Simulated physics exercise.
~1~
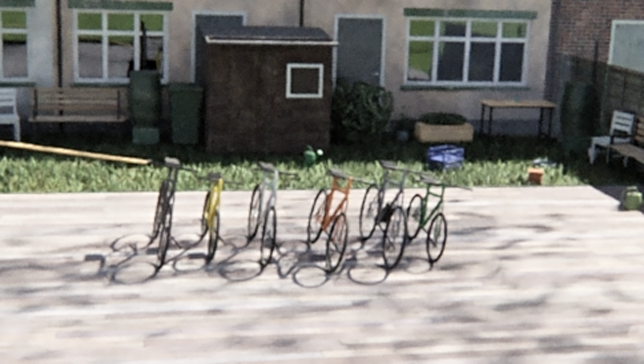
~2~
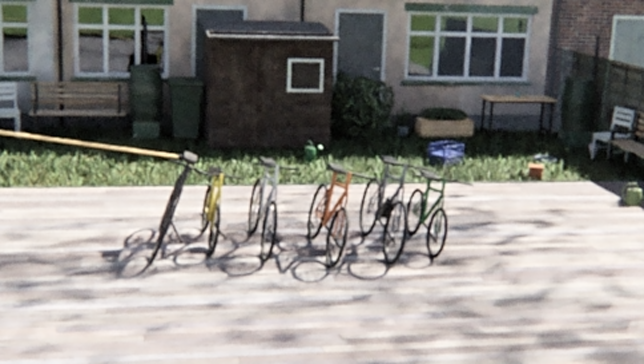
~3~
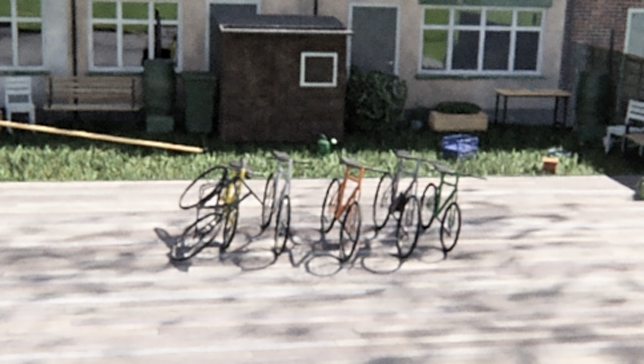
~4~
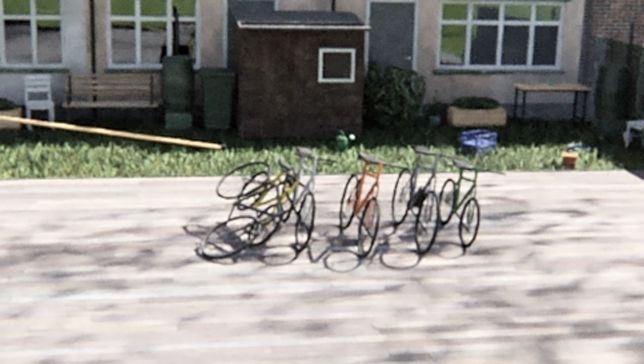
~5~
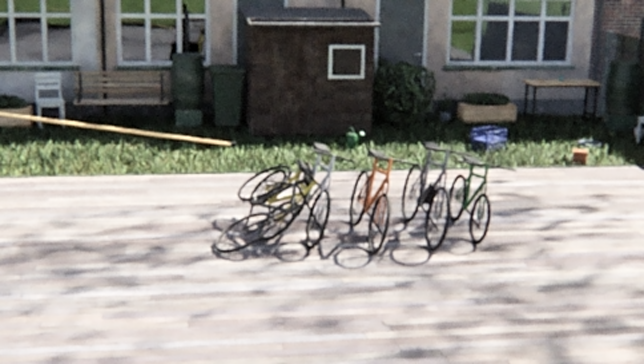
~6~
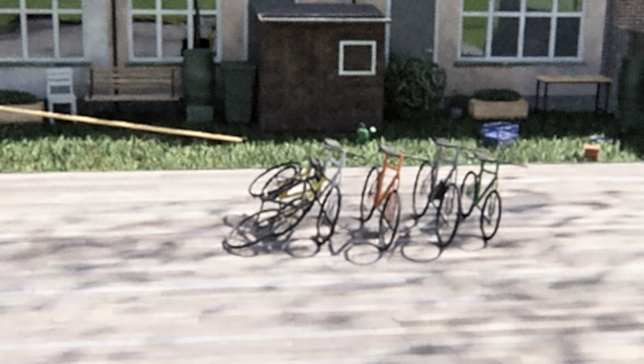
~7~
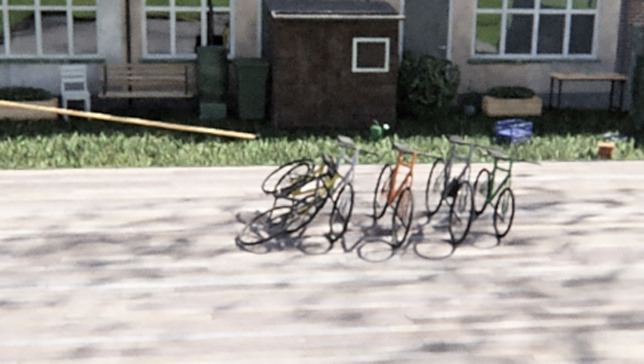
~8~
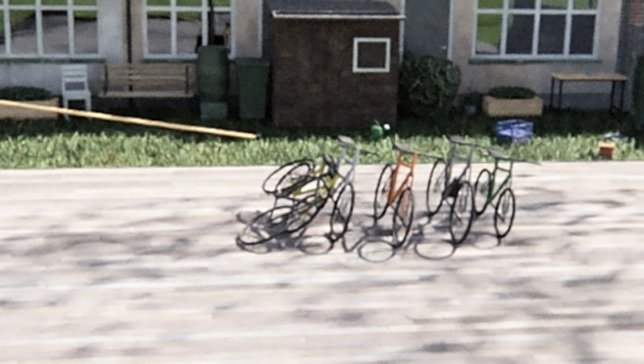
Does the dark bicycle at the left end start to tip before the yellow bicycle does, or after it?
The dark bicycle at the left end starts to tip first, and the yellow bicycle begins leaning only after that.
The video shows a pole reaching in from the left toward a row of bicycles in a yard. The dark leftmost bicycle tips right onto the yellow one, which then leans steeply toward the grey one, while the other four, including orange and green, stay standing.
